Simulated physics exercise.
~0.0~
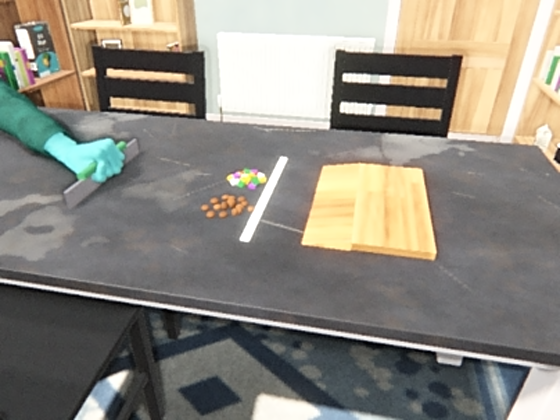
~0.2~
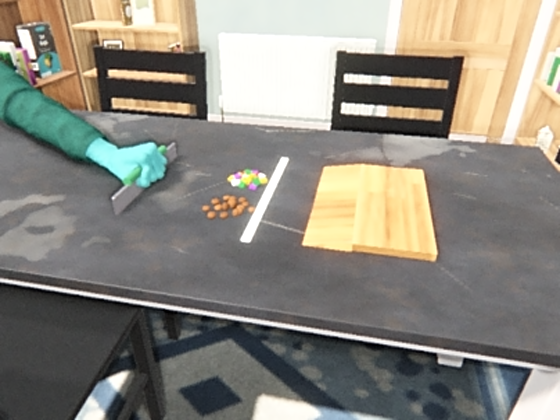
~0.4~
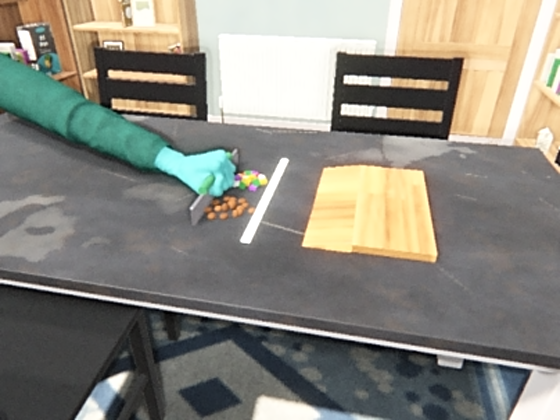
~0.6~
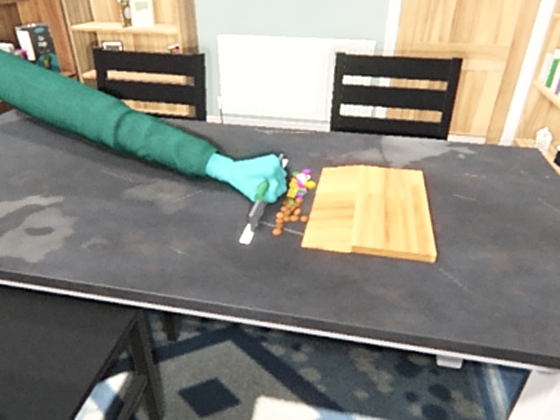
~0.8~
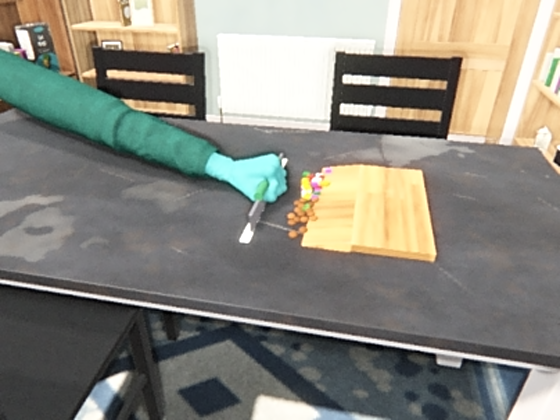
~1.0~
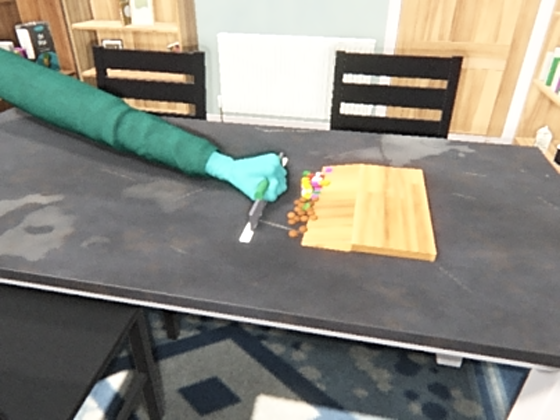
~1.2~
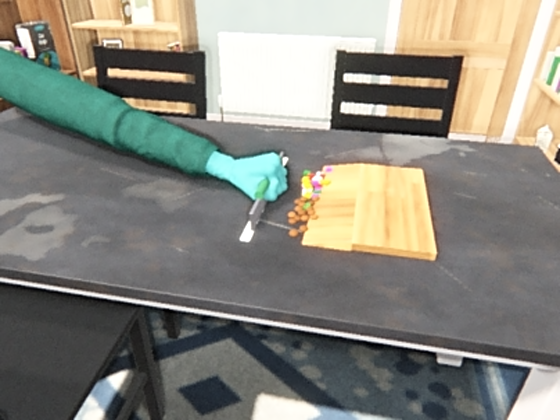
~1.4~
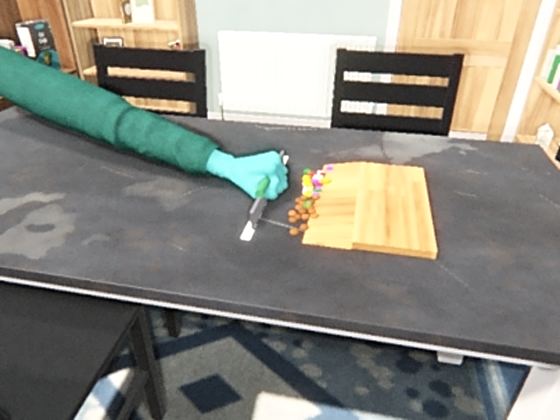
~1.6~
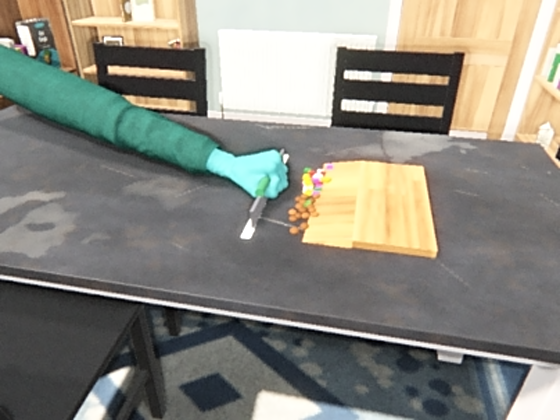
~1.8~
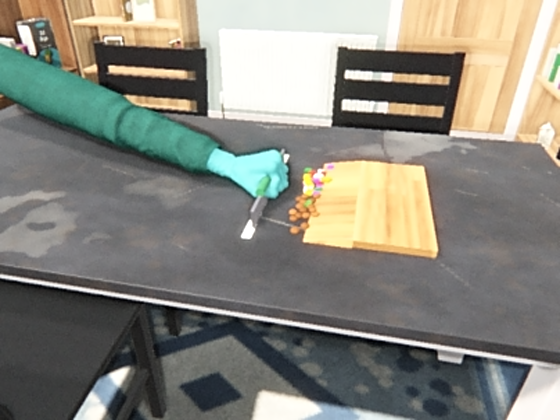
A gloved hand scrapes two small piles right, stopping with most short of the ramp.
